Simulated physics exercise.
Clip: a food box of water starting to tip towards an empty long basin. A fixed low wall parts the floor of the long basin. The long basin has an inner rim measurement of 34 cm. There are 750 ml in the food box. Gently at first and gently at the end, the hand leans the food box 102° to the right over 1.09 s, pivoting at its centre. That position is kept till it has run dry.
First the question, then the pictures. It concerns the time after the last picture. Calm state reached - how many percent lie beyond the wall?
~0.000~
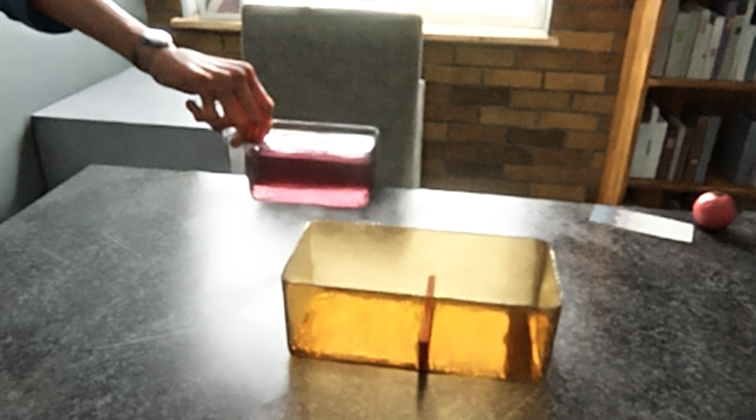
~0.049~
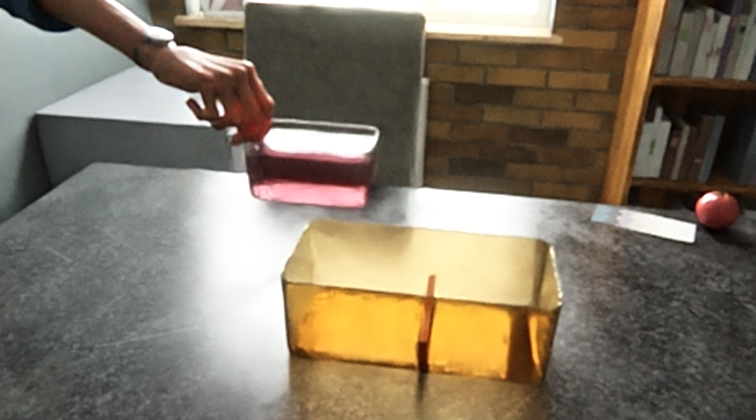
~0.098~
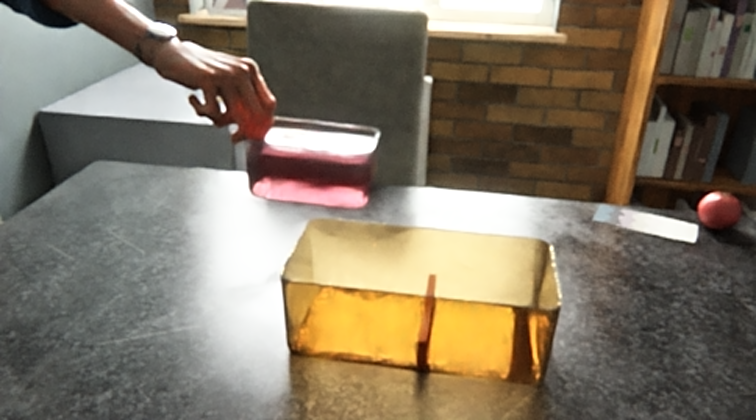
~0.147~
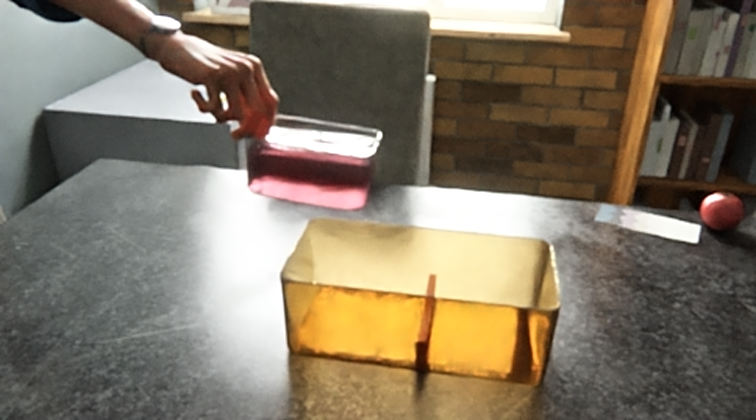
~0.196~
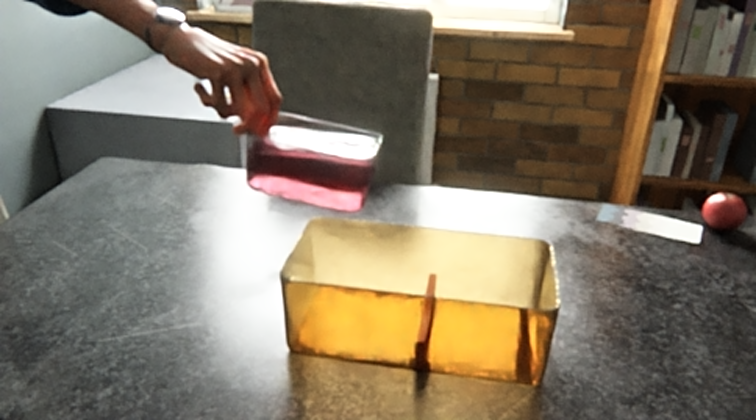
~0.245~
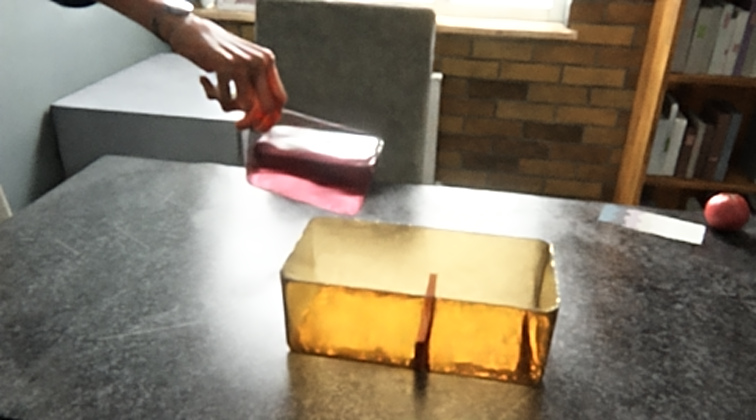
47 percent, roughly.
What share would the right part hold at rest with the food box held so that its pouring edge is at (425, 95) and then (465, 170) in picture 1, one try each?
I'd expect close to 80 per cent and then close to 95 per cent.
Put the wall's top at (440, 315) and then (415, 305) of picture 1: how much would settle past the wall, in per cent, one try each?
In order, 25 and 65 per cent.
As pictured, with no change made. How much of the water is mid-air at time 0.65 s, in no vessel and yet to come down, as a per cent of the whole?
Share: Roughly 34 per cent.
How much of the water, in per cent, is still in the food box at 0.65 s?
At that time about 44 in a hundred parts are still held.
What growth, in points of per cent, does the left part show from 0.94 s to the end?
Some 12 per cent.
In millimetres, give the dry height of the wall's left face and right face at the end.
Measured: Left around 32 mm, right around 30 mm.
After 0.65 s the tilt is 66° and 44 per cent is still to pour, 10 is left of the wall and 13 right of it.
After 0.94 s the tilt is 98° and 9 per cent is still to pour, 40 is left of the wall and 46 right of it.
After 1.25 s the tilt is 102° and 1 per cent is still to pour, 51 is left of the wall and 47 right of it.
After 1.59 s the tilt is 102° and 0 per cent is still to pour, 52 is left of the wall and 47 right of it.
In the end 52 per cent lies left of the wall, 47 right of it and 1 outside.
